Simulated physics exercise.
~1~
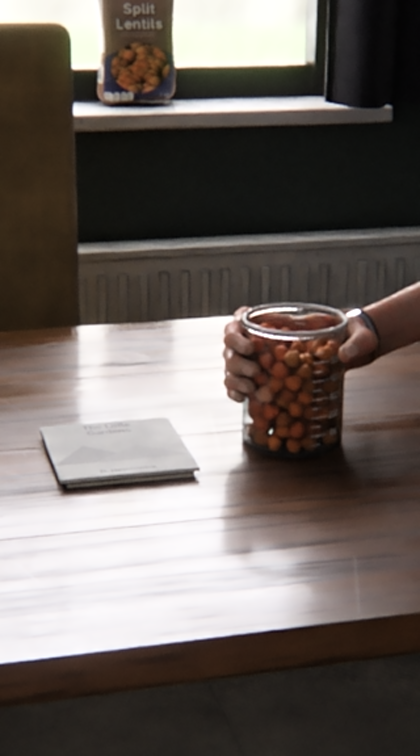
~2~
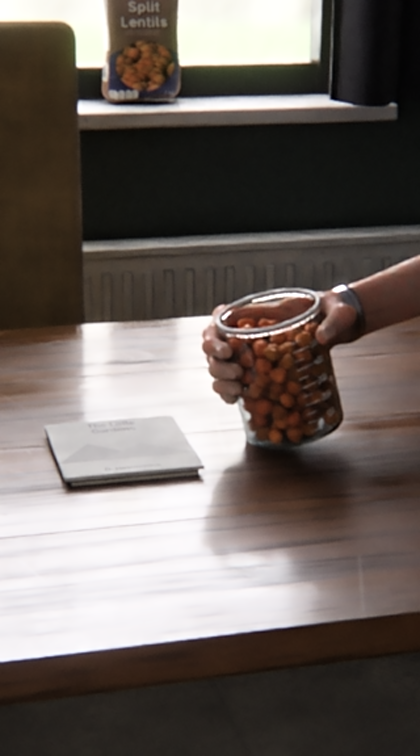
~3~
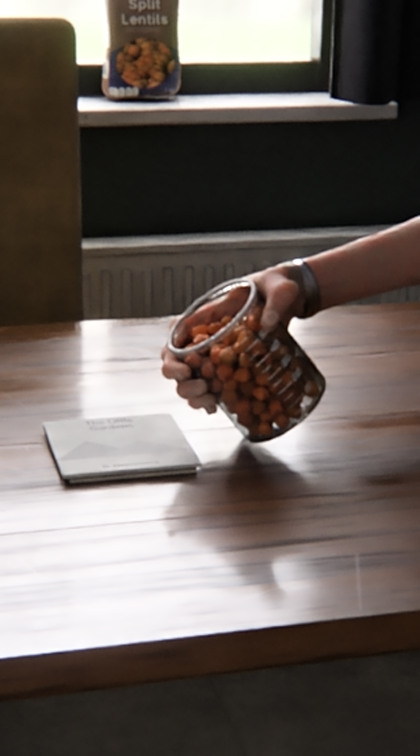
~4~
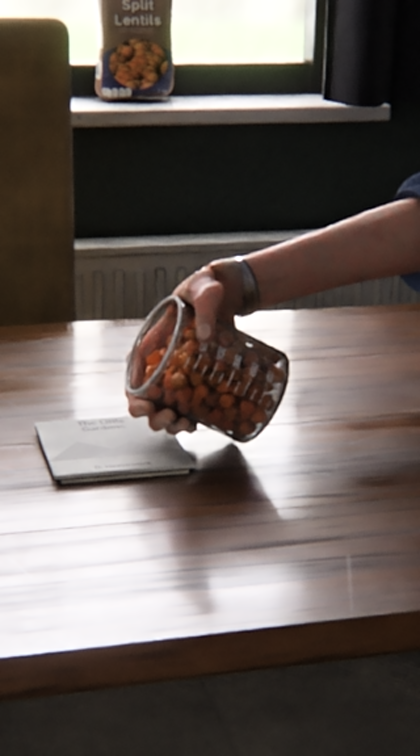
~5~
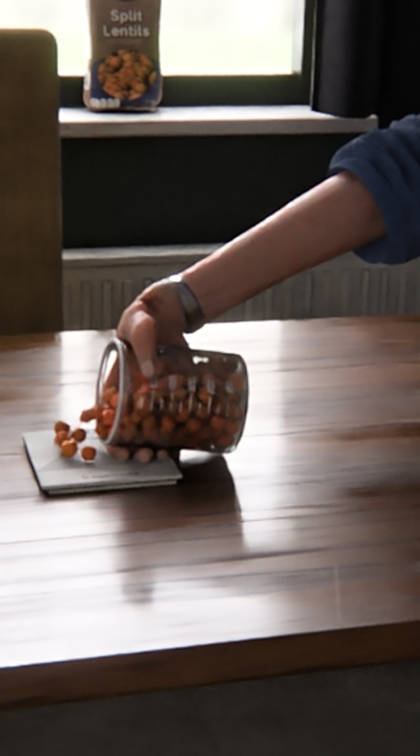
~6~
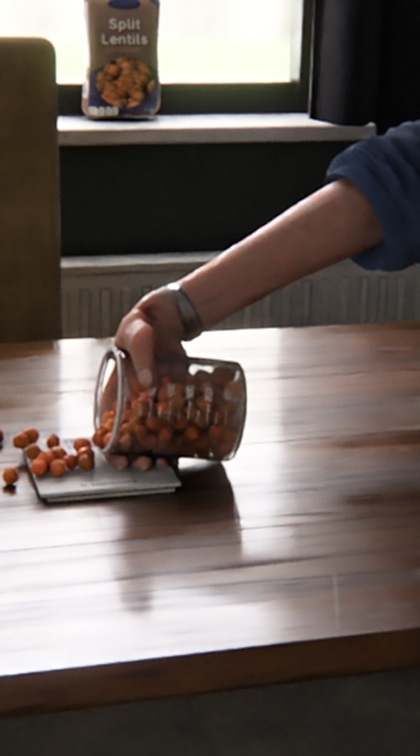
At first, a hand holds an open clear container of round orange-brown pieces upright on a wooden table, to the right of a thin grey book pile, with a bag of split lentils on the windowsill behind. The hand tips the container to the left, and the pieces shift but stay inside. It leans further, its rim moving over the pile, still without a spill. Then it comes down nearly flat, and a few pieces tumble out onto the top cover. Finally, the container rests on its side against the pile, still held, with a small part of its contents scattered leftward and most still inside.
